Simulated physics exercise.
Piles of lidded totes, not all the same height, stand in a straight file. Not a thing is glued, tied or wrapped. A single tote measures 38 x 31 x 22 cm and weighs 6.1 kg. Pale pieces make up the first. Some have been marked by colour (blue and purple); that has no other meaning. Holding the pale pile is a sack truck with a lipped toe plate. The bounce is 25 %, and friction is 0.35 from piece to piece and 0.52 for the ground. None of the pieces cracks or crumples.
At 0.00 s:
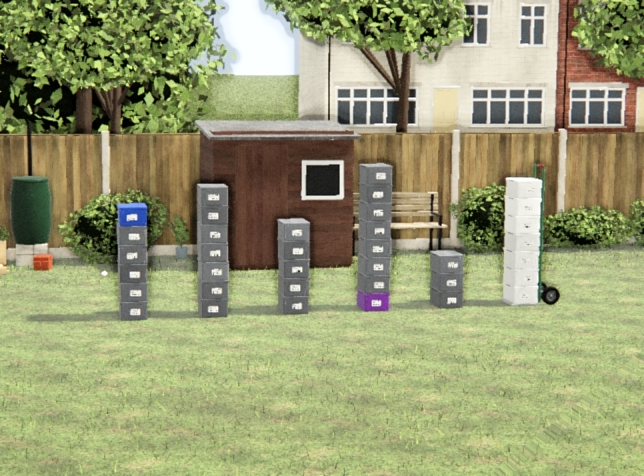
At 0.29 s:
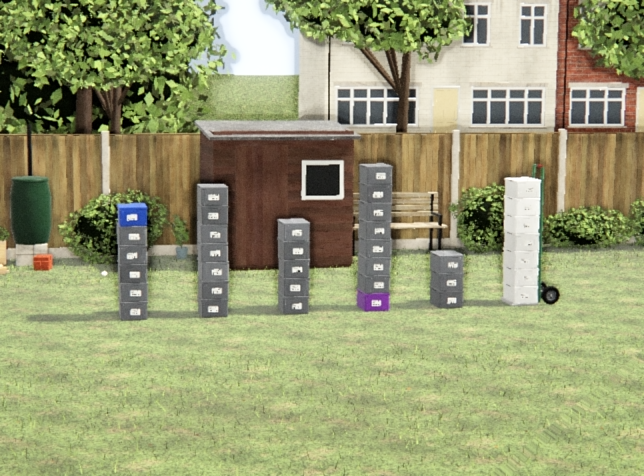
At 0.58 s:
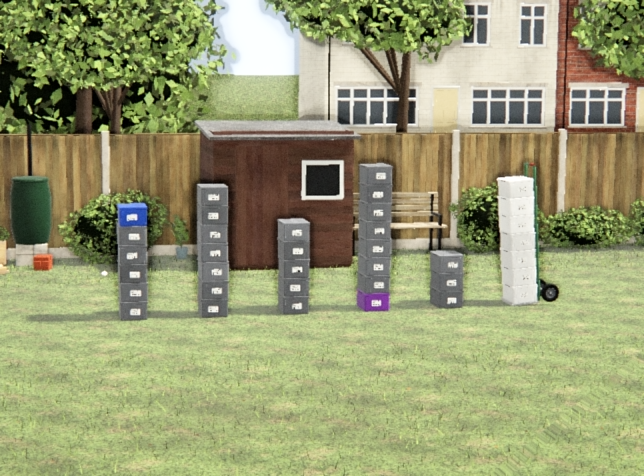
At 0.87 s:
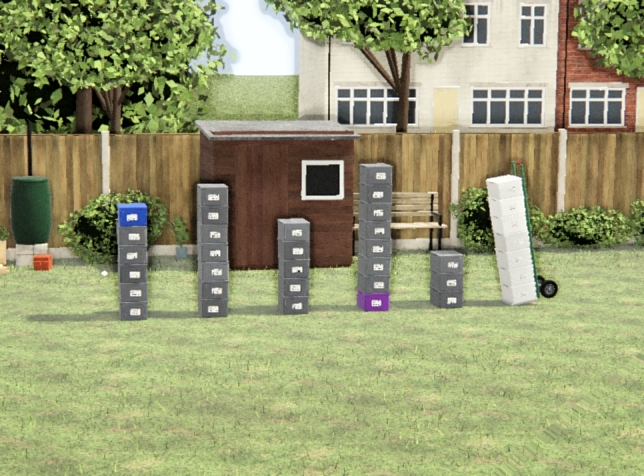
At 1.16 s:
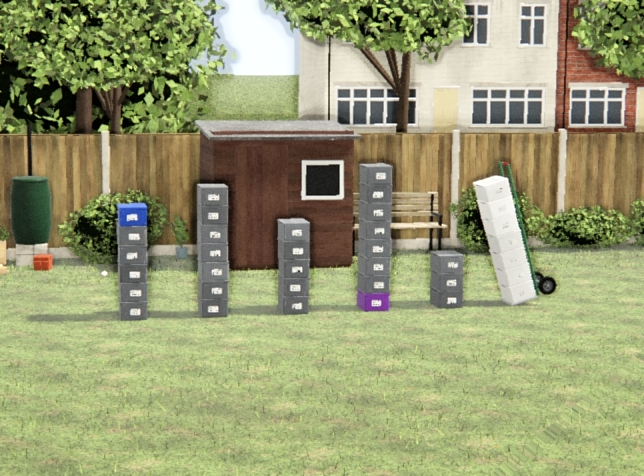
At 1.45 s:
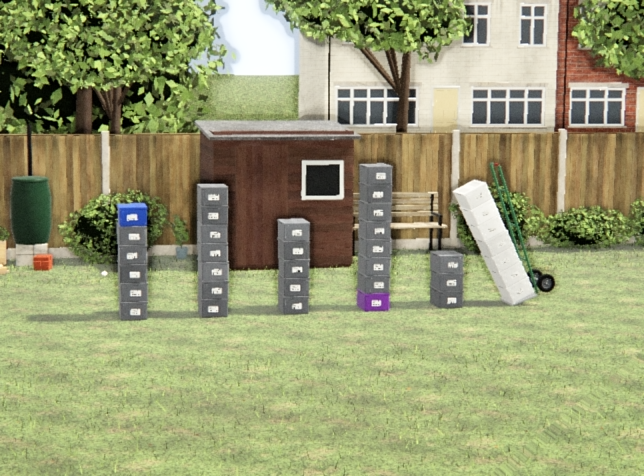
A white stack of boxes stands upright against a green hand truck, at the right end of a row of grey stacks on a lawn. The truck begins tilting to the left, and the white stack leans left with it, slowly at first, then more steeply, its top angling ahead of the truck's frame.
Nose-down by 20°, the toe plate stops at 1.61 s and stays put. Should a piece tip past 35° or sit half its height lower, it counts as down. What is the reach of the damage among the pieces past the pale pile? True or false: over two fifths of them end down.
False.
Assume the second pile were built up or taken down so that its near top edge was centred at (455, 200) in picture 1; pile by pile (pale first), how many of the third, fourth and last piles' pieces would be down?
Counts down - third: 8; fourth: 4; last: 5.
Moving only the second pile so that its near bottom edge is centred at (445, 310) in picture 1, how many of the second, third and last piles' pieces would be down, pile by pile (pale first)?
Down counts: Second 2, third 0, last 0.
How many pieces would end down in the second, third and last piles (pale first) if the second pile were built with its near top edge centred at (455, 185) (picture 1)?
You'd get second 7, third 7 and last 5.
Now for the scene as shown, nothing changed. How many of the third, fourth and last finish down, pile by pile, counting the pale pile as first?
Number of pieces - third 0, fourth 0, last 0.
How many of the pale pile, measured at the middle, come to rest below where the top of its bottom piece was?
Pale pieces: 5.
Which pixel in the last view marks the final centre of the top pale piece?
Somewhere about (391, 293).
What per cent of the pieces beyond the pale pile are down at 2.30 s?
5 %.
After 1.74 s, 7 of the pale pile down; none of the 29 other totes down.
After 2.30 s, 7 of the pale pile down; 1 of the 29 other totes down.
At rest (5.2 s), 7 of the pale pile down; 1 of the 29 other totes down; purple tote unmoved; blue tote unmoved. That is 3 per cent. As the last picture would show them, middles, purple tote near (373, 300), blue tote near (132, 215).
